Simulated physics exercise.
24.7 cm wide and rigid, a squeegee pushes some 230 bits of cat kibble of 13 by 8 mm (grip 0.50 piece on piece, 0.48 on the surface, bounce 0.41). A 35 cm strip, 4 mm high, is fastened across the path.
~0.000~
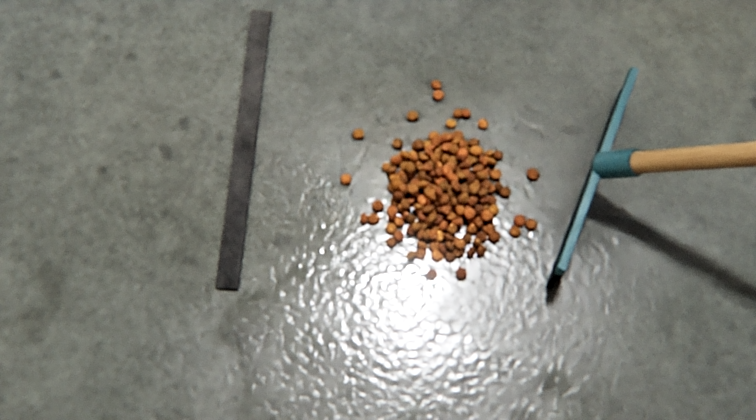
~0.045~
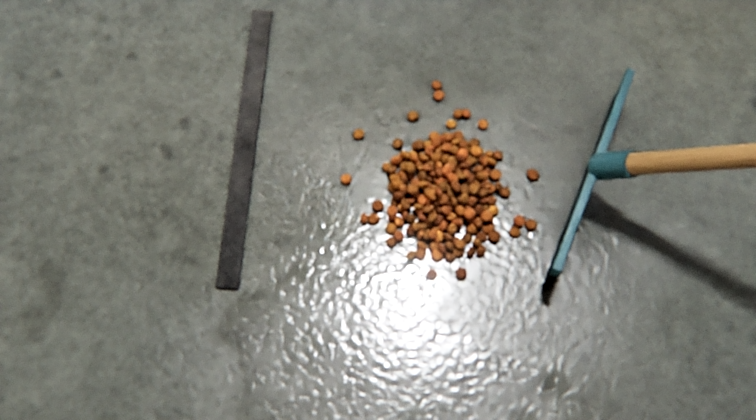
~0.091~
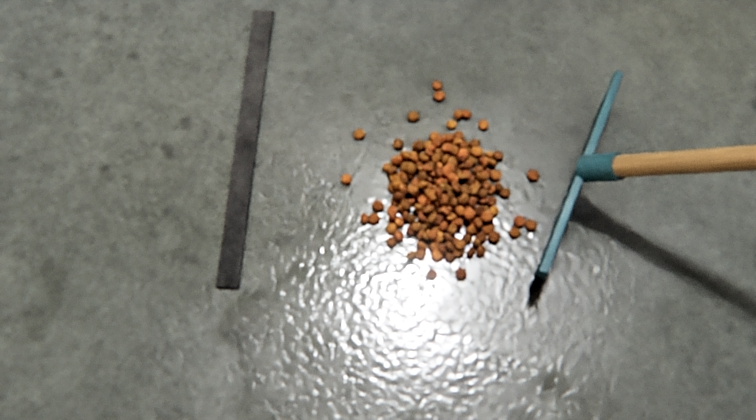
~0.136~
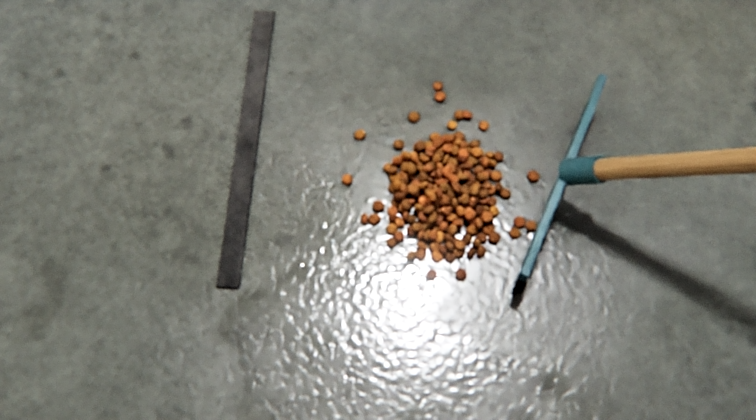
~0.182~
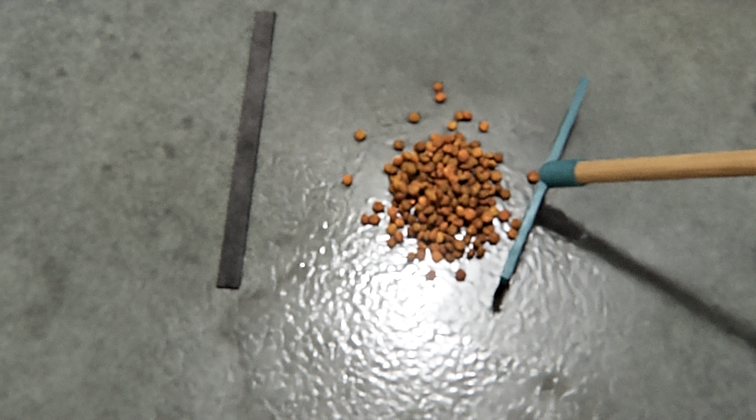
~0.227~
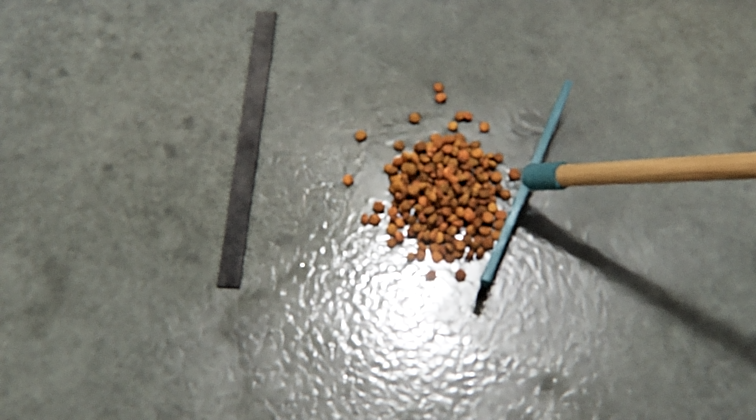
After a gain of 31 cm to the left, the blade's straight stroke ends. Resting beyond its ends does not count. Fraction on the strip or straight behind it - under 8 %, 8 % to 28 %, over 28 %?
Bottom band.
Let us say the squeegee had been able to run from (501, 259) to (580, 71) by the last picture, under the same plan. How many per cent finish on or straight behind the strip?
It ends up over 20.
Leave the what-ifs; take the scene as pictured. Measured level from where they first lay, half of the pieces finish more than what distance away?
Roughly 18 cm.
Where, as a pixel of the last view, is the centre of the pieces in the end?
Look at about (292, 175), that's the middle.
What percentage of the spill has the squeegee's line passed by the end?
Near 10 percent, give or take.
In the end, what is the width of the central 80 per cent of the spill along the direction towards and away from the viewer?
Around 18 centimetres.
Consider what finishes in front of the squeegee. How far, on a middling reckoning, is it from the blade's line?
My estimate is near 3 cm.
Then, at 0.52 s, squeegee 19 cm from its start, spill 18 cm wide; elsewhere 100 %.
Then, at 0.81 s, squeegee 31 cm from its start, spill 21 cm wide; elsewhere 100 %.
Then, at 1.07 s, squeegee 32 cm from its start, spill 22 cm wide; elsewhere 100 %.
At rest (1.5 s), on or straight behind the strip 5 %, elsewhere 95 %.
